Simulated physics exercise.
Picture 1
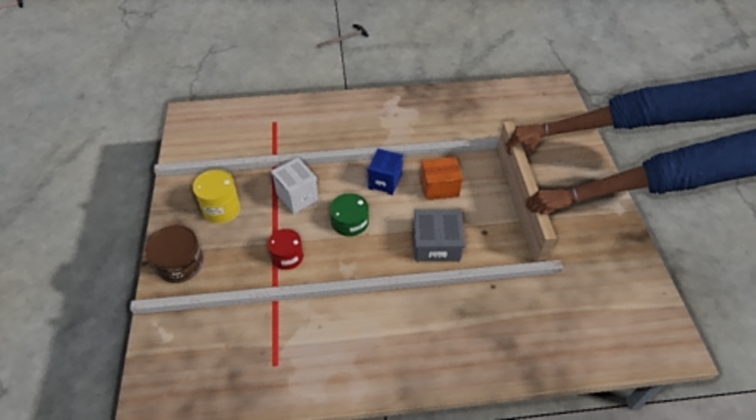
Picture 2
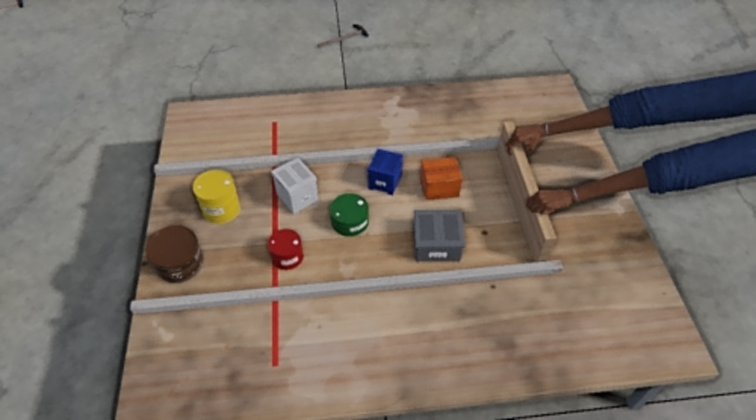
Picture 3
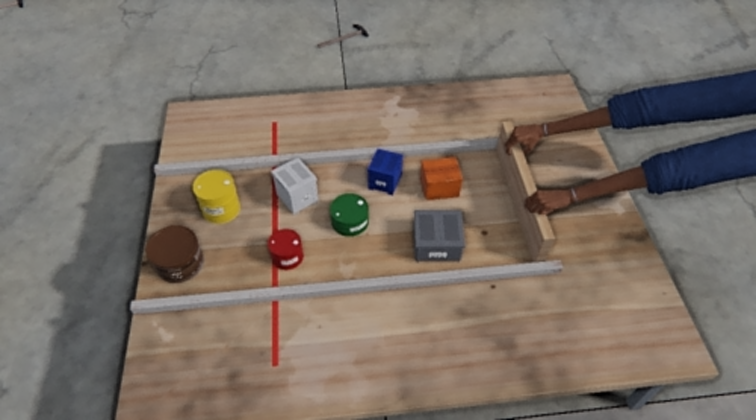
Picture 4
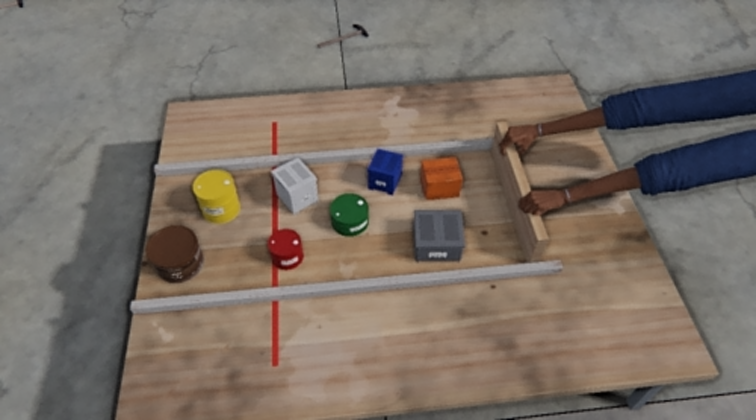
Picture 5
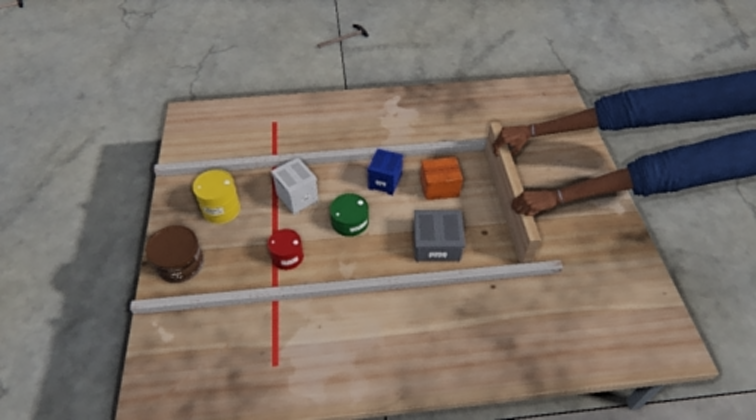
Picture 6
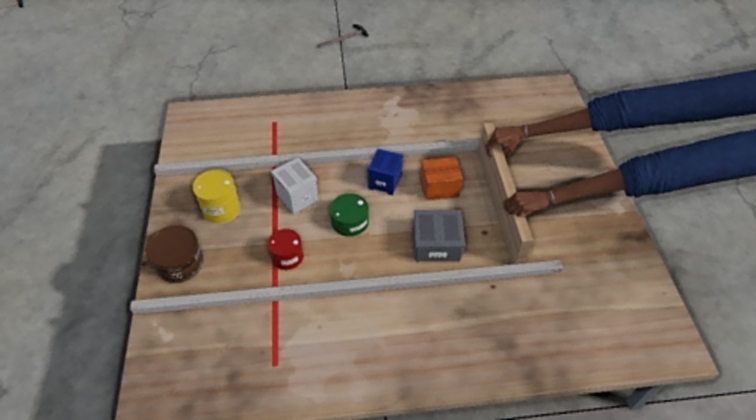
On a wooden table, two hands gripped a plank to the right of several colourful containers and boxes, then slid it slightly left between two rails while the objects and red line stayed still.
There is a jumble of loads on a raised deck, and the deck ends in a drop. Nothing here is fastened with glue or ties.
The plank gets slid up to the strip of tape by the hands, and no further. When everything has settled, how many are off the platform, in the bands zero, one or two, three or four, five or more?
The ones that plunge will number none.
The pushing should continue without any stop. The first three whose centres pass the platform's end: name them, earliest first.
Yellow canister, brown pail, white tote.
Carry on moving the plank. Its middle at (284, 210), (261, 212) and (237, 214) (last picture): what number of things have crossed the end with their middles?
Middles past end - pos 1: 0, pos 2: 1, pos 3: 2.
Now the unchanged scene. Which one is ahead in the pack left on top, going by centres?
Yellow canister.
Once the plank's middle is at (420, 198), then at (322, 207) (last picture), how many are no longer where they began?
I count 3 first and 7 after.
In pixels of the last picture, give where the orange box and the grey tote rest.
Final pixels, roughly: (255, 193) for the first, (248, 256) for the other.
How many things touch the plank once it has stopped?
Count recorded: 3.
Soon after, none off yet; brown pail at rest near (176, 255); yellow canister at rest near (217, 197); red canister at rest near (286, 250).
In the end, the number that fall off is zero.
